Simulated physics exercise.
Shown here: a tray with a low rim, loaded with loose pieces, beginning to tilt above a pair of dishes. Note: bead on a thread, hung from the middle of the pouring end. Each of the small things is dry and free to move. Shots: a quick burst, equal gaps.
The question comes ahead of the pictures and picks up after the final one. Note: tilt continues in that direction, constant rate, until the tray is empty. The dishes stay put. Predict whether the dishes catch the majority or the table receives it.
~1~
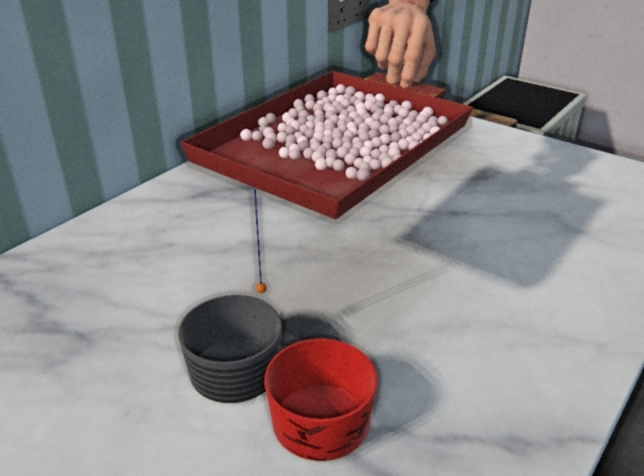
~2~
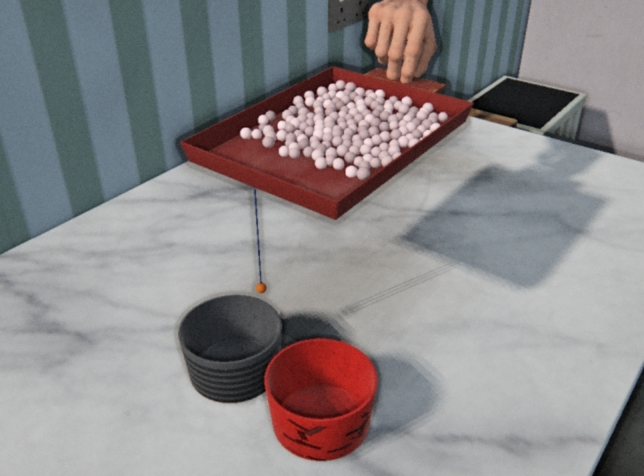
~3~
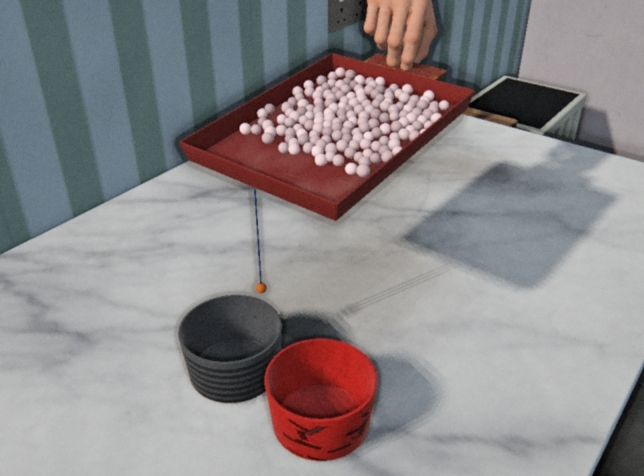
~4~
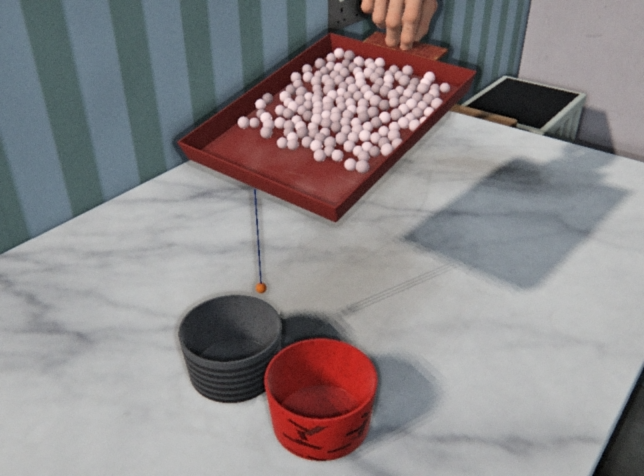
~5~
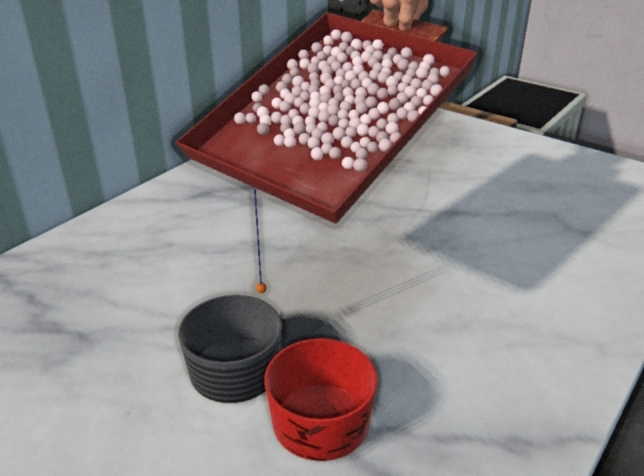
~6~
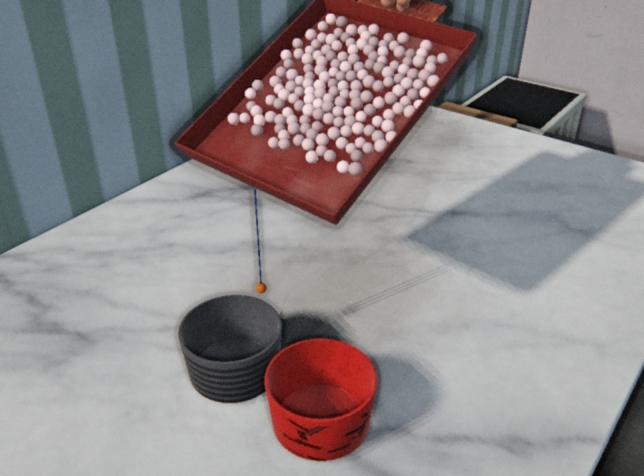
Well, most of it stays in the dishes by the end.
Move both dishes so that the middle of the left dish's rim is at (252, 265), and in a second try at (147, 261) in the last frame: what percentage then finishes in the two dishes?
First position: Some 0 %; second position: Some 10 %.
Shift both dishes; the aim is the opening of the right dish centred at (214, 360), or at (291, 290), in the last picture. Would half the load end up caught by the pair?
Short of half and then Short of half.
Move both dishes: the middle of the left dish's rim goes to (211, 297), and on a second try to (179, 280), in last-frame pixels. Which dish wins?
Well, first the one further right, then the one further right.
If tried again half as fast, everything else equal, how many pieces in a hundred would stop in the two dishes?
I'd put it near 80 per cent.
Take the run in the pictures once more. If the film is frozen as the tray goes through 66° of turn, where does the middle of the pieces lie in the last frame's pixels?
Close to (274, 191).
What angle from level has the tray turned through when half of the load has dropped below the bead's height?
I'd say it is tilted about 100°.
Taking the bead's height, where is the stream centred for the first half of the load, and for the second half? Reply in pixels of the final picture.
(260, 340) for the early half, (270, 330) for the late half.
Soon, tray tipped steeply; about two thirds on the tray; a stray few in the right dish; a stray few in the left dish; about a quarter in the air.
A while on, tray tipped past a quarter turn; a small part on the tray; about a quarter in the right dish; about a quarter in the left dish; a small part outside both; about a quarter in the air.
Towards the end, tray tipped past a quarter turn; about a third in the right dish; about a third in the left dish; about a quarter outside both.
Finally, tray tipped past a quarter turn; about a third in the right dish; about a third in the left dish; about a quarter outside both.
